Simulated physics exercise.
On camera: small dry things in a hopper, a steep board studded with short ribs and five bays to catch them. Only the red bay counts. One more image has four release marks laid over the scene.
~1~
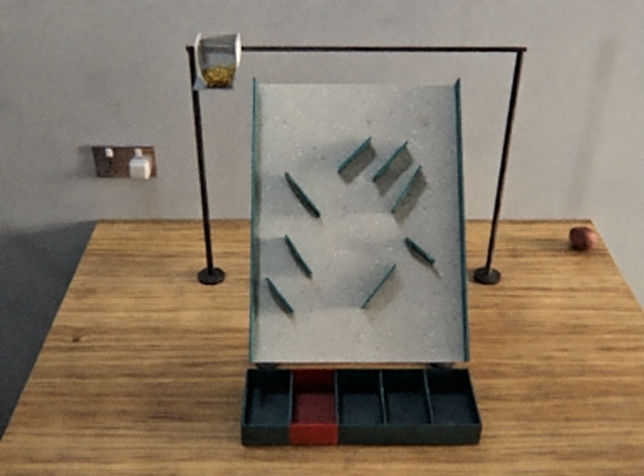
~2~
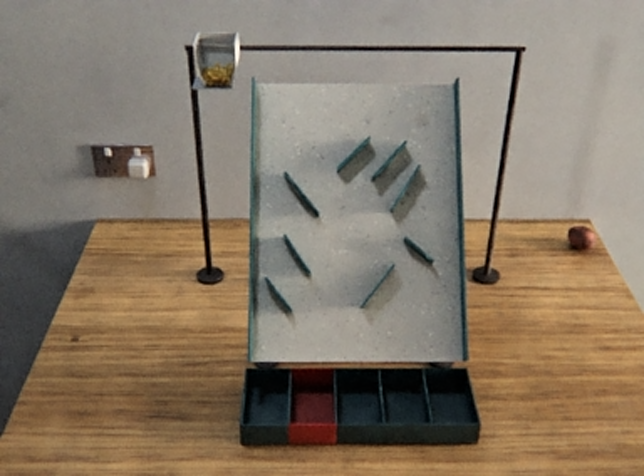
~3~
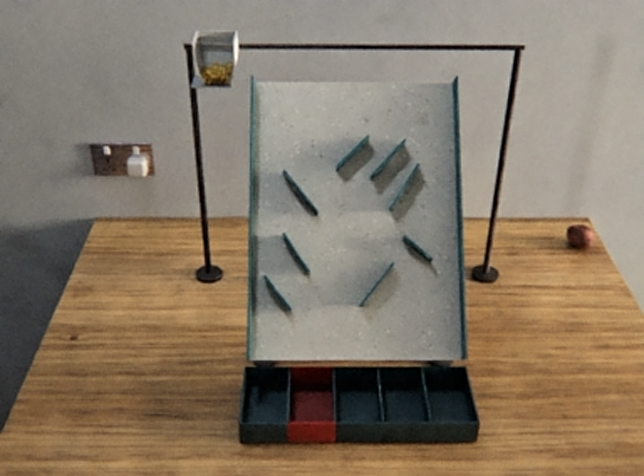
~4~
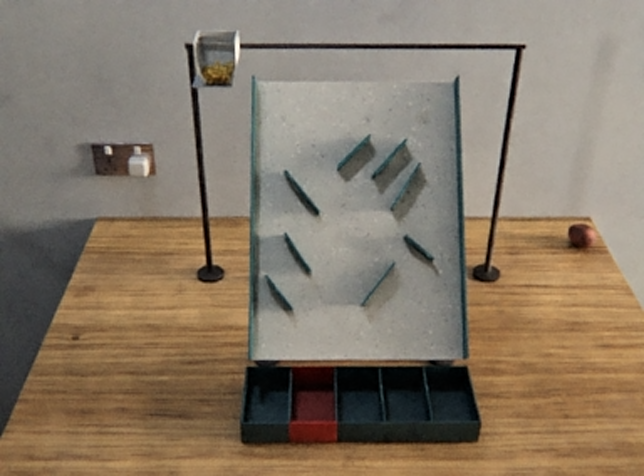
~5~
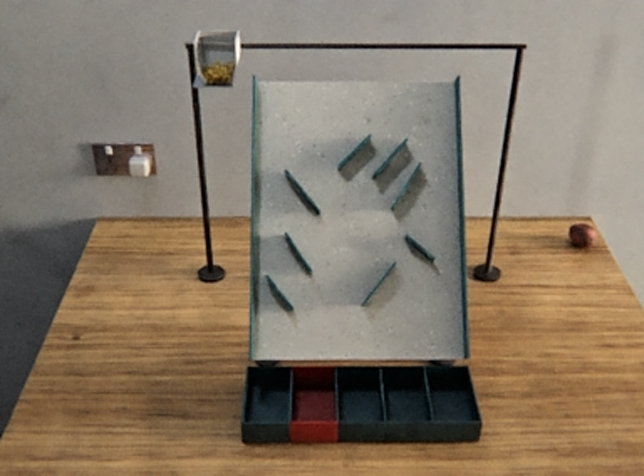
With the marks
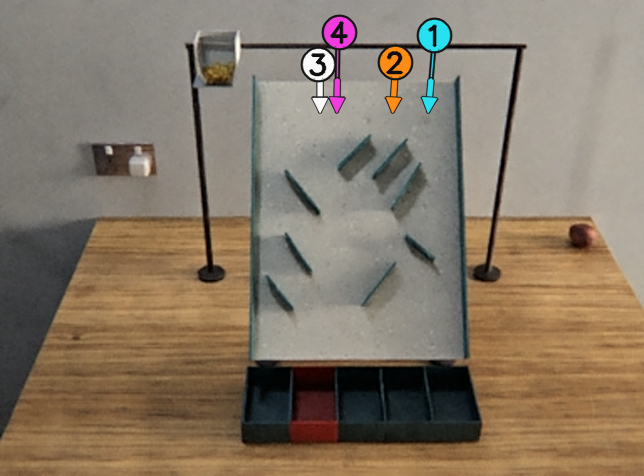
A steep pale grey board with dark green edges and short slanted ribs stands on a wooden table against a grey wall, seen from the front and slightly above. A clear hopper of small yellow pieces hangs at the upper left of a dark frame, five bays sit below, the second from left red, and a reddish ball rests far right. Nothing visibly moves, apart from very slight shifts in the view.
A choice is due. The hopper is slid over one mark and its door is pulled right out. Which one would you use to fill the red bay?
2.
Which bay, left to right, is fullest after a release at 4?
The third from the left.
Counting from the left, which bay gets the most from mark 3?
The third.
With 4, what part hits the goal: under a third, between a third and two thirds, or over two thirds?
It is under a third.
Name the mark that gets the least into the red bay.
Mark 1.
On the marked copy, mark 1 meets the board at (428, 107); mark 2 meets the board at (393, 107); mark 3 meets the board at (320, 107); mark 4 meets the board at (336, 107).
If 1 is chosen, a small share in the red bay, the bulk in other bays, a small share outside the box.
If 2 is chosen, close to half in the red bay, close to a quarter in other bays, close to a quarter outside the box.
If 3 is chosen, close to a quarter in the red bay, close to two thirds in other bays, a small share outside the box.
If 4 is chosen, close to a quarter in the red bay, close to half in other bays, close to a quarter outside the box.
